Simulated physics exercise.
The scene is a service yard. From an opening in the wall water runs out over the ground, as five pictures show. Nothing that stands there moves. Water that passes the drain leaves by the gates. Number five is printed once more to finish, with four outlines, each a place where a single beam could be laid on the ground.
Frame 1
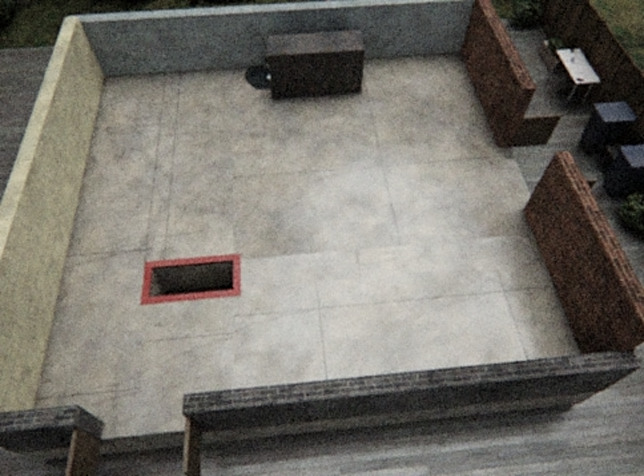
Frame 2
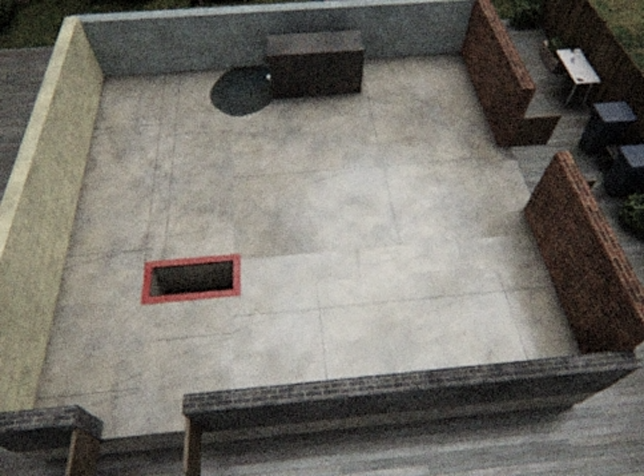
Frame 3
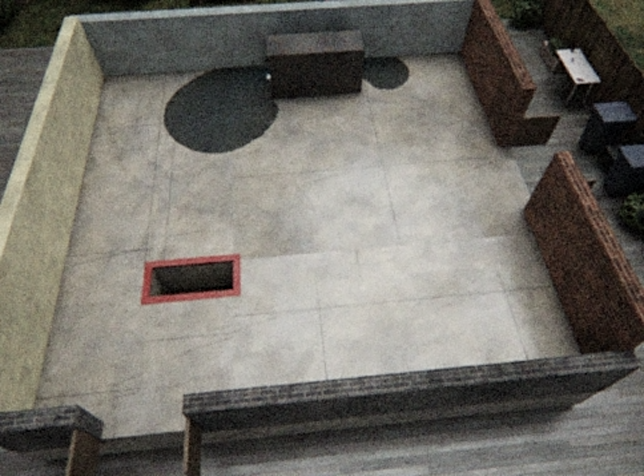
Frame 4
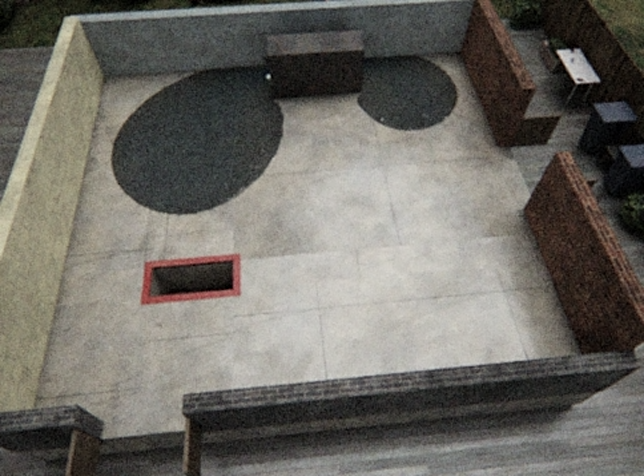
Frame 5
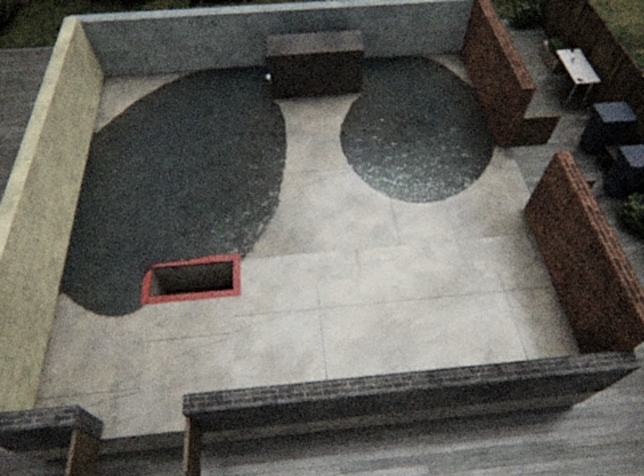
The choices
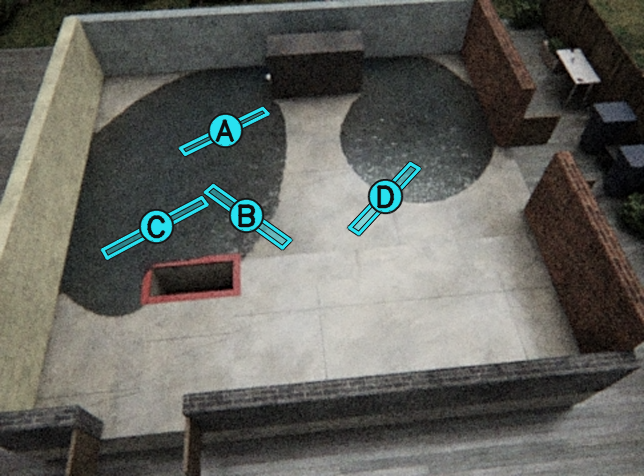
A walled service yard with a pale concrete floor is seen from high above, the view holding still. A dark, box-like block stands against the grey back wall, a red-rimmed rectangular pit lies left of centre, and reddish-brown walls with a gap line the right side. Dark water spreads from the block's left, then also from its right, both patches widening forward until the larger left one reaches the pit.
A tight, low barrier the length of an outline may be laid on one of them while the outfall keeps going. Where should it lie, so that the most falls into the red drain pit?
Take D.
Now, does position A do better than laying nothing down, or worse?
Position A is worse.
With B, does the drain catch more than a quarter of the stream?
No, it does not.
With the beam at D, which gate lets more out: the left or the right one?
More leaves on the left.
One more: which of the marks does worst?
A.
On the marked copy, A from (182, 151) to (265, 111); B from (209, 188) to (286, 243); C from (104, 253) to (204, 201); D from (354, 230) to (414, 166).
For position A, about 8 % of the stream goes into the red drain pit, about 85 % out by the gates.
For position B, about 12 % of the stream goes into the red drain pit, about 80 % out by the gates.
For position C, about 13 % of the stream goes into the red drain pit, about 81 % out by the gates.
For position D, about 22 % of the stream goes into the red drain pit, about 72 % out by the gates.
